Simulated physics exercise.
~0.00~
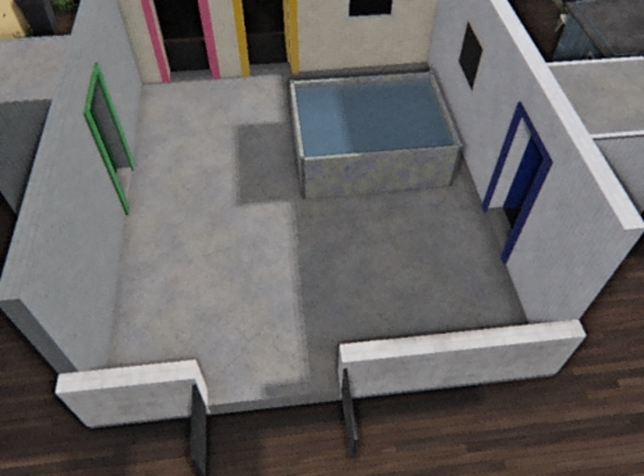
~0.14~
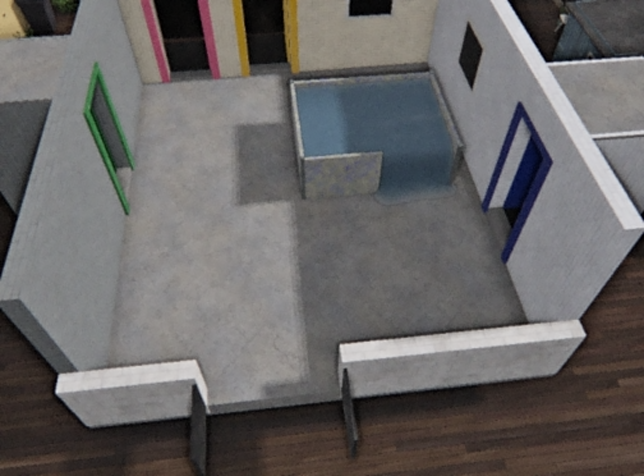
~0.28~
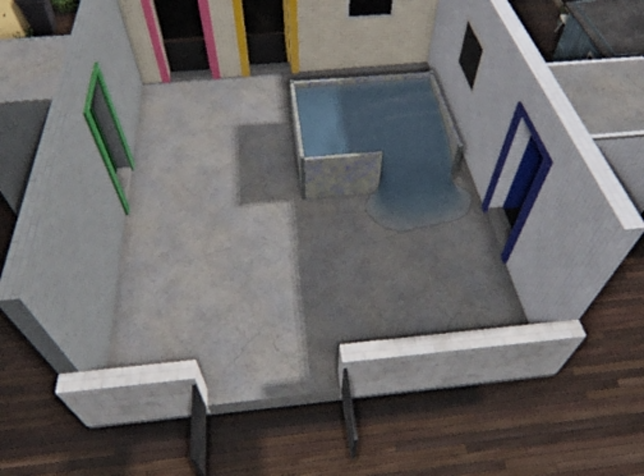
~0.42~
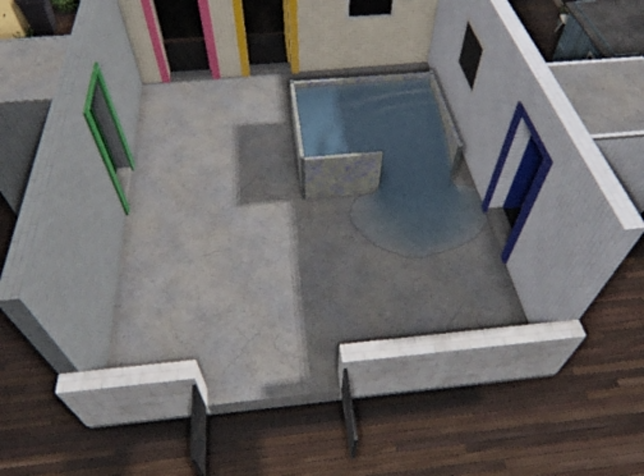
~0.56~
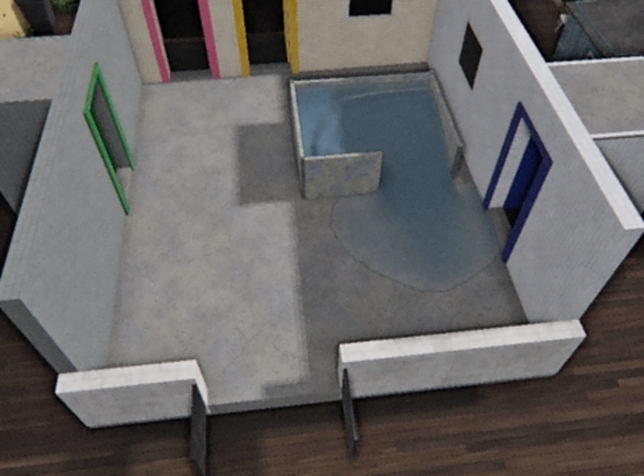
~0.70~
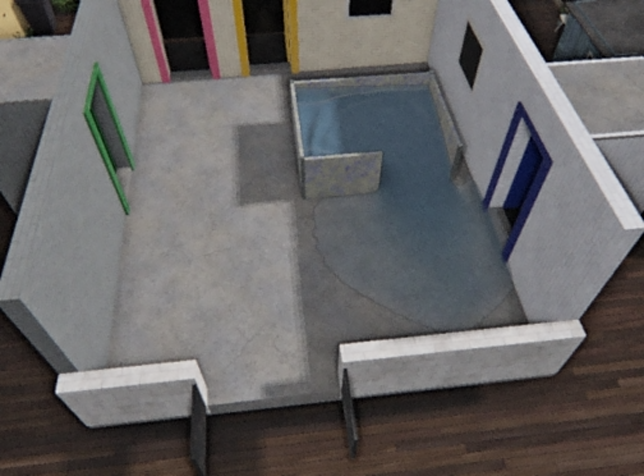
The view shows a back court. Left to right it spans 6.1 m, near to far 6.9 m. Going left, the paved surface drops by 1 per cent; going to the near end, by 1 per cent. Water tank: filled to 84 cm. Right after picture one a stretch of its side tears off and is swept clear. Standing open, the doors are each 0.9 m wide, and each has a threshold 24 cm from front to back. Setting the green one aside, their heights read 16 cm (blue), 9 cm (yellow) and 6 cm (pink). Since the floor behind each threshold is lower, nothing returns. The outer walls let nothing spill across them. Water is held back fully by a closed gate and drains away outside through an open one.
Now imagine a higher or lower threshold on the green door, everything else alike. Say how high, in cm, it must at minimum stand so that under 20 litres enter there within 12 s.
It must stand at least about 7.5 cm high.
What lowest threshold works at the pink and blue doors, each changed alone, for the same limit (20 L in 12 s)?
You'd want some 12.0 cm at pink and some 28 cm at blue.
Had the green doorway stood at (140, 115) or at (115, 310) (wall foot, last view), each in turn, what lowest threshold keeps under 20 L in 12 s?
Roughly 10.5 cm, then roughly 22 cm.
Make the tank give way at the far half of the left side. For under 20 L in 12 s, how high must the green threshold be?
About 27 centimetres.
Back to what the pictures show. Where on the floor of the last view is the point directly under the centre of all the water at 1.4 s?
Centre of mass: About (386, 184) px.
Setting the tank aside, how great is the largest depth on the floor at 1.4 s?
About 67 cm.
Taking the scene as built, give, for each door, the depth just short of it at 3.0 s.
Lab note, depth in cm: Blue 21; green 0; yellow 0; pink 0.
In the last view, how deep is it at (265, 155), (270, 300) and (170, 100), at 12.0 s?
I'd read roughly 8, 4 and 11 cm there.
After 1.4 s water covers 25 % of the floor, deepest (67 cm) near (526, 340); it has not reached the green door.
After 3.0 s water covers 40 % of the floor, deepest (42 cm) near (505, 354); it has not reached the green door.
After 12.0 s water covers 95 % of the floor, deepest (14 cm) near (413, 64); 7 cm at the green door, 1 litre in over its 11 cm threshold.
At the green door as built, the water arrived by 4.2 s and peaked near 12 cm at 6.4 s.
Run again over the same 12 s with other heights there, 34 litres in over 6.5 cm, 12 litres over 8.5 cm. The limit of 20 litres is kept from about 7.5 cm up.
